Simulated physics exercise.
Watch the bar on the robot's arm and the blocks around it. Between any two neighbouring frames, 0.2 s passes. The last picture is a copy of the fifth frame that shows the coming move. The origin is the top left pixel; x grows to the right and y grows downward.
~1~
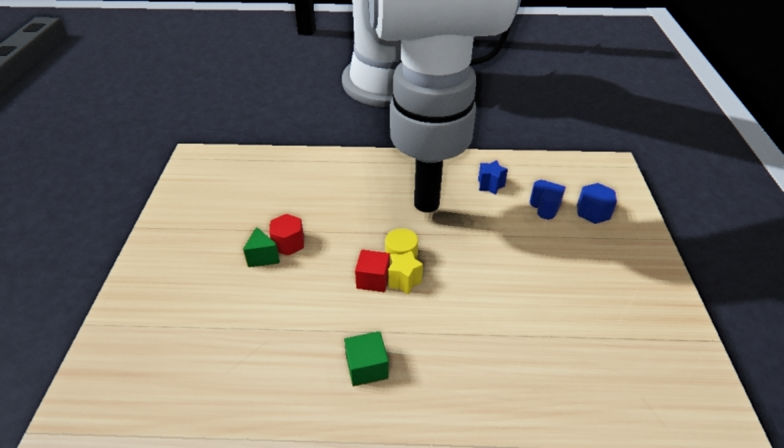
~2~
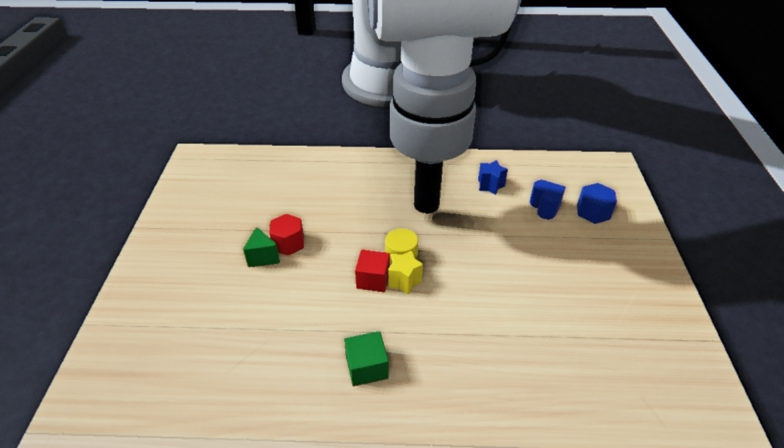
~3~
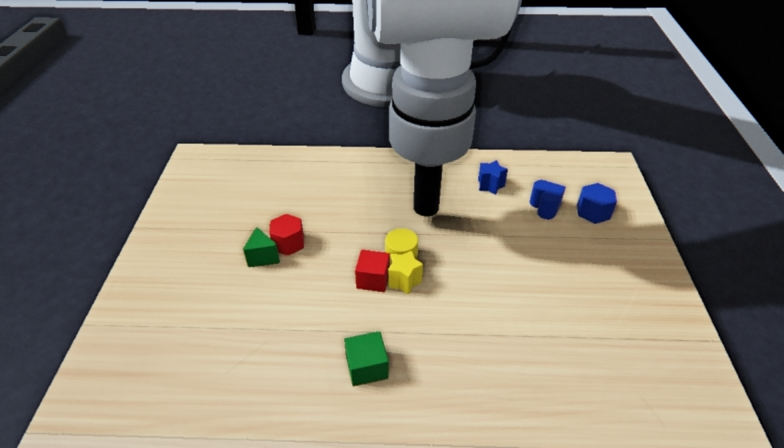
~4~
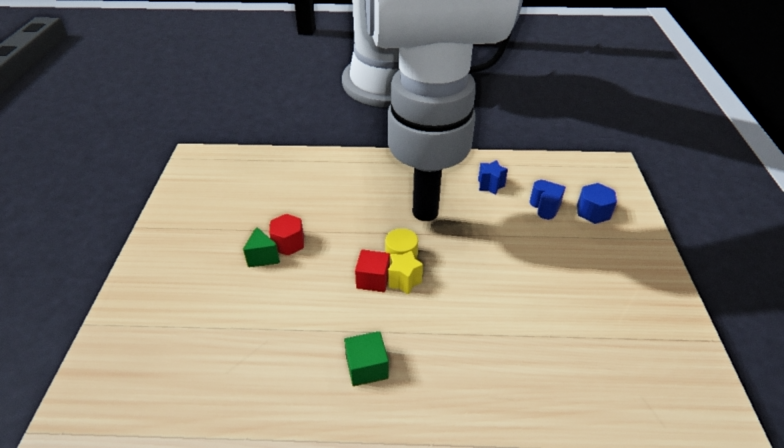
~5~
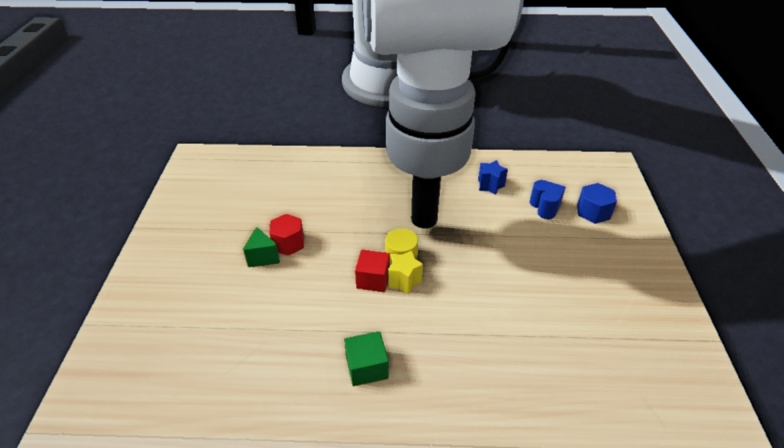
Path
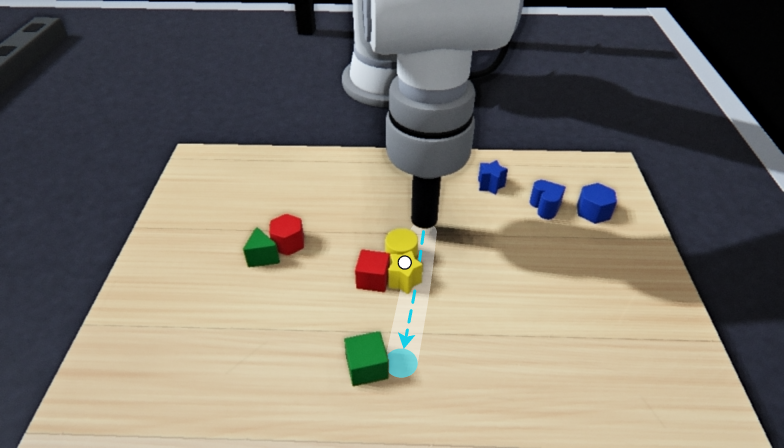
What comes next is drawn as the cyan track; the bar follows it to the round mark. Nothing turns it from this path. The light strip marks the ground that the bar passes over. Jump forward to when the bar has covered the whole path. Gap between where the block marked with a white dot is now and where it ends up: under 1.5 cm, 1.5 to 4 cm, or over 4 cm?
The move is long, over 4 cm.
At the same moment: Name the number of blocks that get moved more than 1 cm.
Three or more blocks move.
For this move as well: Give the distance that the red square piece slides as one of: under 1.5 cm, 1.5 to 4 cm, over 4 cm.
Between 1.5 and 4 cm.
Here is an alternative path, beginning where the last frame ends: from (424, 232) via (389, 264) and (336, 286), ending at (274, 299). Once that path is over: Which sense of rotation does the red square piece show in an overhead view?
Looking down on the board, it turns clockwise.
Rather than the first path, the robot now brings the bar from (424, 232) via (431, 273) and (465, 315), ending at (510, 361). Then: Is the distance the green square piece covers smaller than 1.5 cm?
I expect so.
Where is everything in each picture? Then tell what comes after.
The first picture shows lower end of the bar (427, 205), tops of blocks, green square piece (366, 349), red square piece (373, 261), yellow disc (402, 239), yellow star (405, 263).
The second picture shows bar (427, 205), blocks as before.
The third picture shows bar (426, 208), blocks as before.
The fourth picture shows bar (425, 213), blocks as before.
The fifth picture shows bar (424, 220), green square piece (366, 349), red square piece (373, 261), yellow disc (402, 239), yellow star (405, 263).
The drawn path runs from (424, 232) directly to (401, 363); the dot is on the yellow star.
On the path given first. One third of the way, bar (419, 258); red square piece (355, 271), turned 25° clockwise; yellow disc (391, 261); yellow star (402, 283).
Two thirds of the way, bar (411, 301); red square piece (343, 274), turned 35° clockwise; yellow disc (382, 277); yellow star (391, 312), turned 15° anticlockwise.
At the end, bar (401, 352); green square piece (349, 358), turned 35° anticlockwise; red square piece (343, 274), turned 35° clockwise; yellow disc (382, 277); yellow star (373, 330), turned 55° clockwise.
